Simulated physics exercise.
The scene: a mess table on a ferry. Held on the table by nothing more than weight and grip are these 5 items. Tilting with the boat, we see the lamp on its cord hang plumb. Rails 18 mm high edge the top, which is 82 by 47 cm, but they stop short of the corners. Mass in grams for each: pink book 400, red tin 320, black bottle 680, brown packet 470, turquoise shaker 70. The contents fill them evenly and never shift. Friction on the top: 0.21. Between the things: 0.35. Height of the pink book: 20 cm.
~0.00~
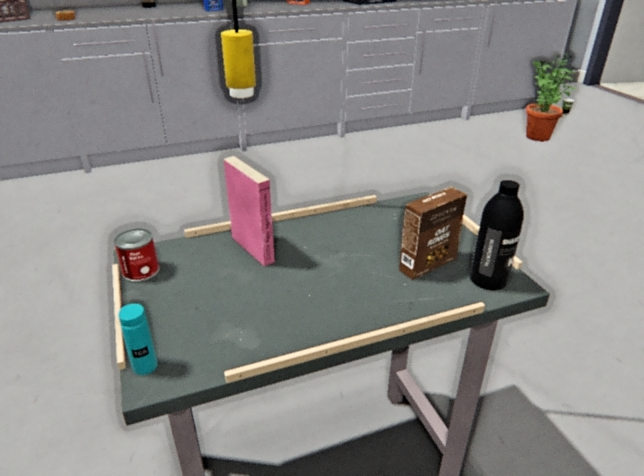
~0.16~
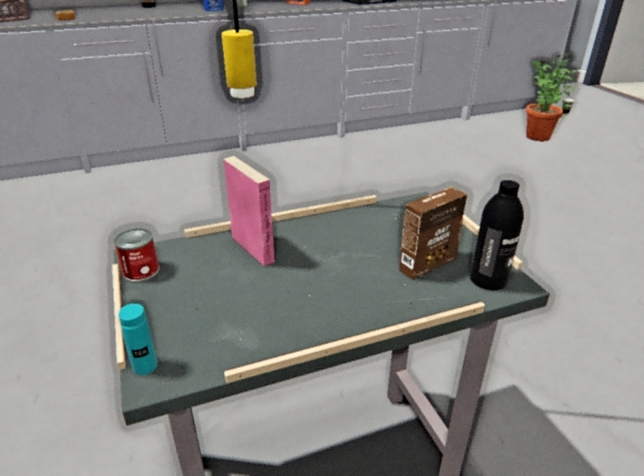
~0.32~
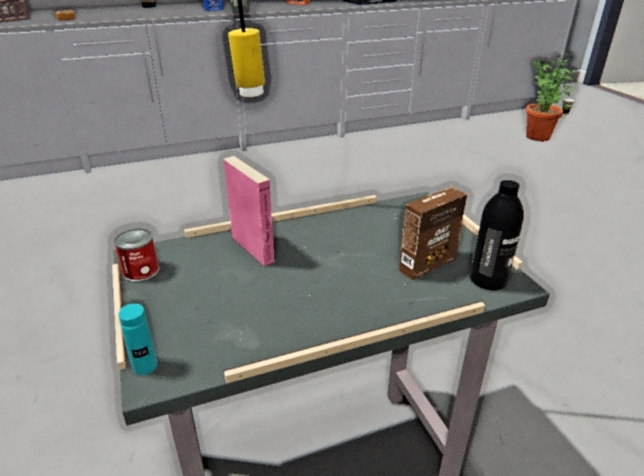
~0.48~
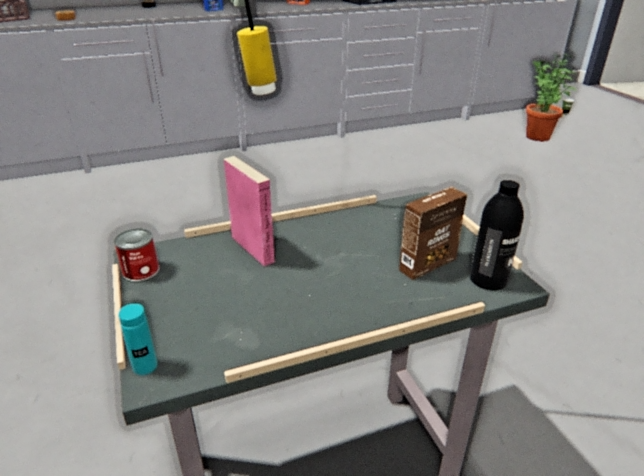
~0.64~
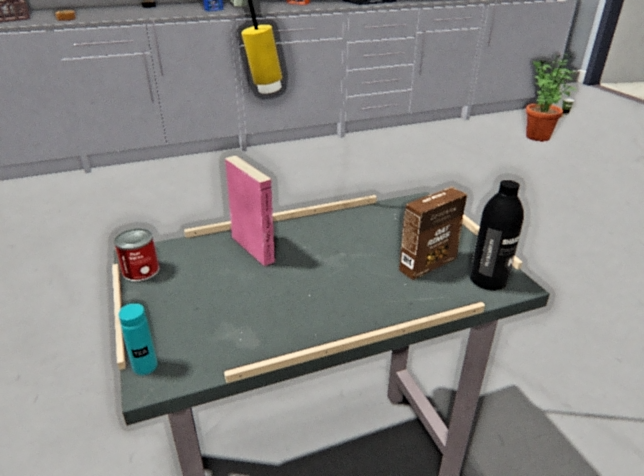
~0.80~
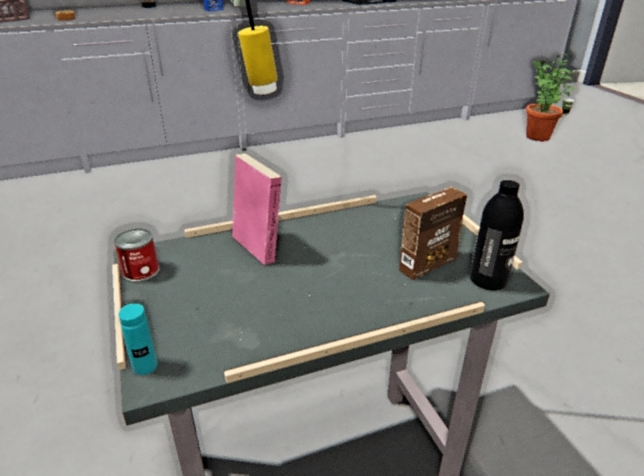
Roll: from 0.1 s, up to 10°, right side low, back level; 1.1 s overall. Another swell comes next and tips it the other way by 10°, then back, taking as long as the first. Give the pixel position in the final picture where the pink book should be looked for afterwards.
(305, 228).
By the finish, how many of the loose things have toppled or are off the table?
The number here is 1.
After 1.00 s, floor tilted 3°, right side down; pink book 46° off its base near (279, 210).
After 1.10 s, floor tilted 1°, right side down; pink book on its side near (296, 225).
After 1.50 s, floor tilted 6°, left side down; pink book on its side near (306, 228).
In the end (2.8 s), toppled on the table, pink book; the other 4 under 5 cm from the start. In the last view, pink book near (305, 228).
